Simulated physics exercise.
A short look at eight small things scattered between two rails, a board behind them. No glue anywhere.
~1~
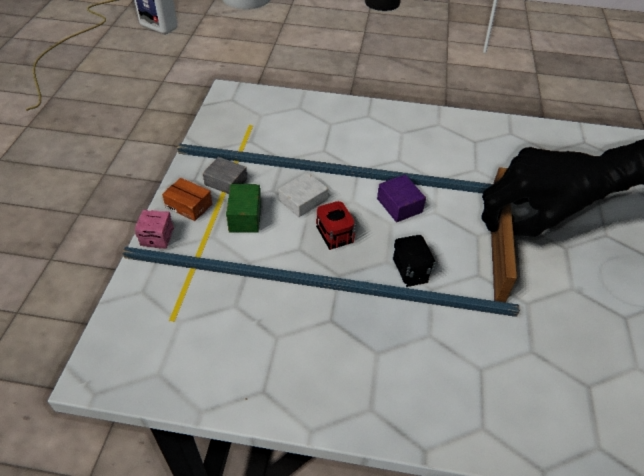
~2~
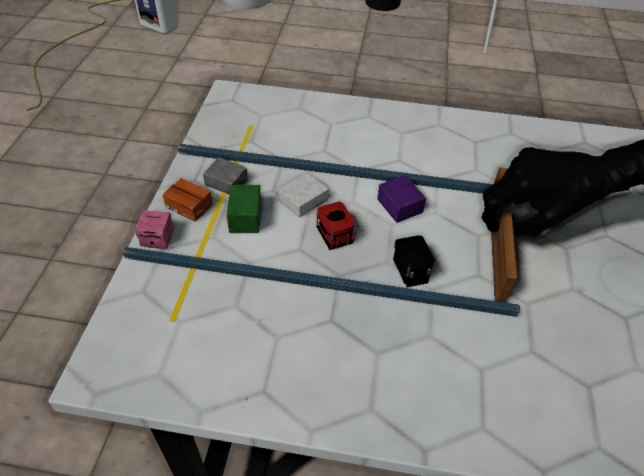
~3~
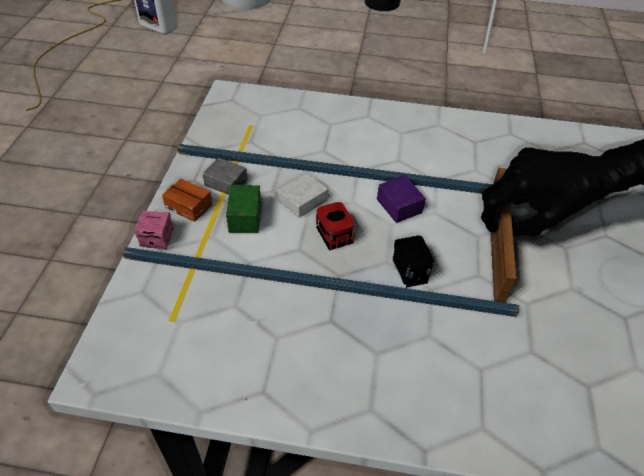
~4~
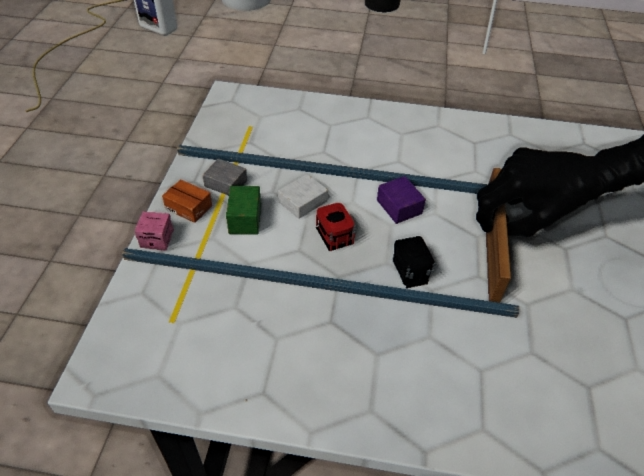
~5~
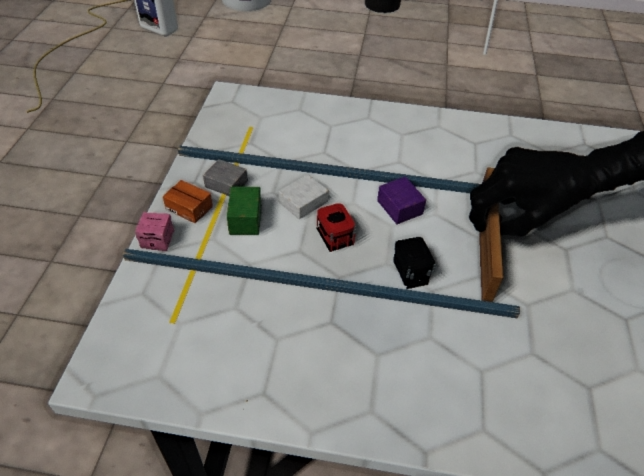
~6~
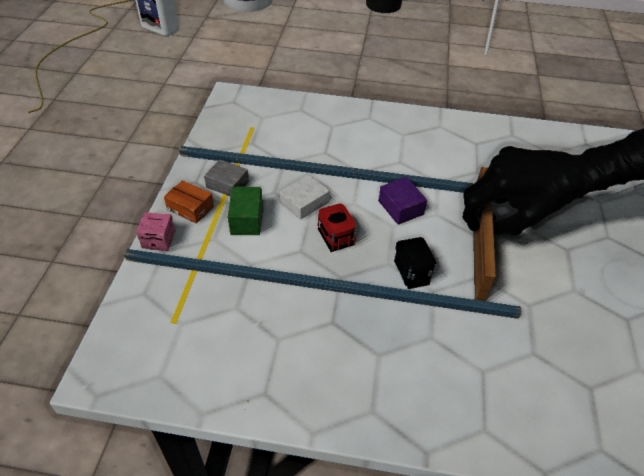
A black-gloved hand held a wooden board upright between two blue rails, then slid it slightly left toward eight small colored blocks and boxes, which stayed where they were on the white tiled tabletop.
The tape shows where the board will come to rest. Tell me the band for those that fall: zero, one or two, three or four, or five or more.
The number that fall off is one or two.
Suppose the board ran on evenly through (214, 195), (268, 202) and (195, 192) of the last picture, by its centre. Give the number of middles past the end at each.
The counts: 2, 0 and 5.
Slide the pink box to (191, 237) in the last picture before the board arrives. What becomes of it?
From there it survives.
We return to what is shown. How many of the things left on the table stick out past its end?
Overhanging: 2.
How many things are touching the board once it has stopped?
The number is 3.
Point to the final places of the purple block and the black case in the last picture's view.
About (217, 169), and the other about (192, 228).
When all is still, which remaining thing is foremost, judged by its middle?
That is the pink box.
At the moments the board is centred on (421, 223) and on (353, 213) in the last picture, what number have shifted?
At the one place 2, at the other 4.
Soon after, none off yet; pink box at rest near (156, 231); orange box at rest near (189, 202); grey block at rest near (227, 179).
Then, none off yet; pink box at rest near (156, 231); orange box moved a little near (169, 200); grey block moved about its own width near (184, 175).
At rest, the number that fall off is one or two; fallen, grey block and orange box.
